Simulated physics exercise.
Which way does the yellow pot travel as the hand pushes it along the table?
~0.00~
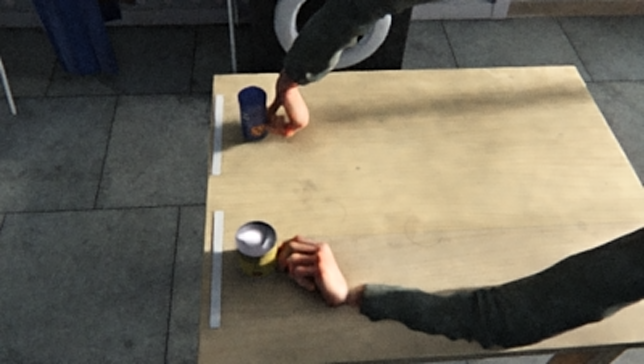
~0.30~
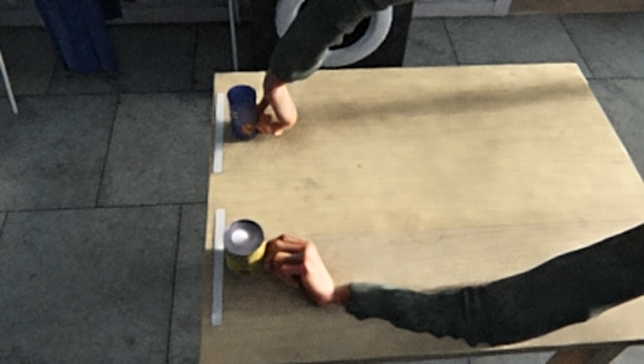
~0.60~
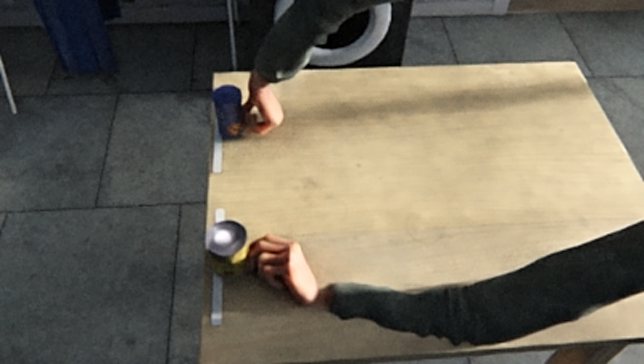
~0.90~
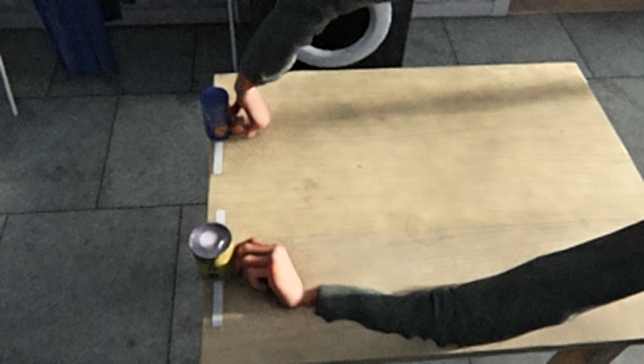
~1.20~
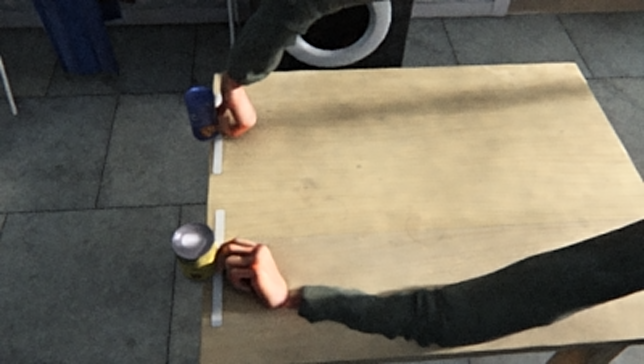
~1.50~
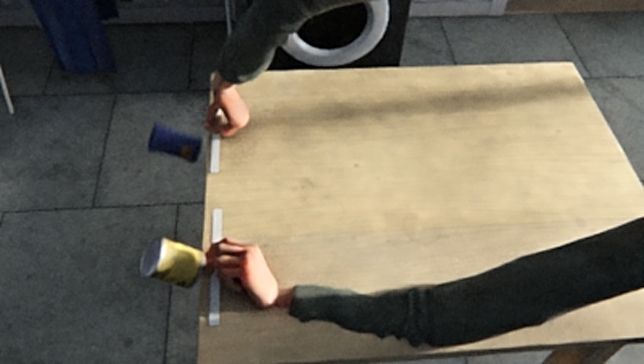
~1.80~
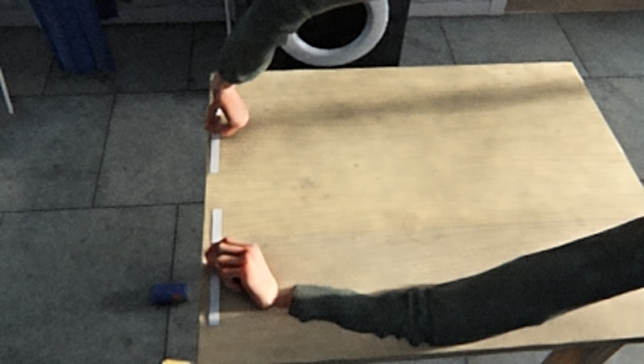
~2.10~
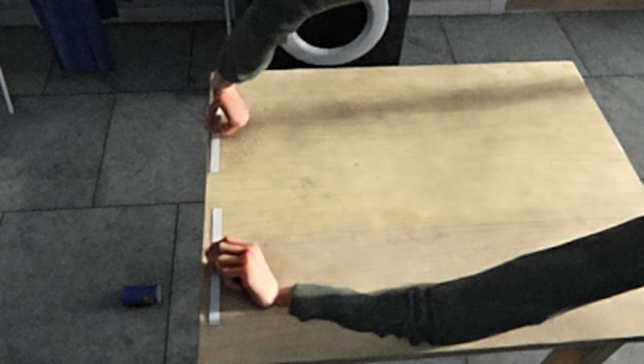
The yellow pot moves to the left, toward the taped edge of the table and then over it.
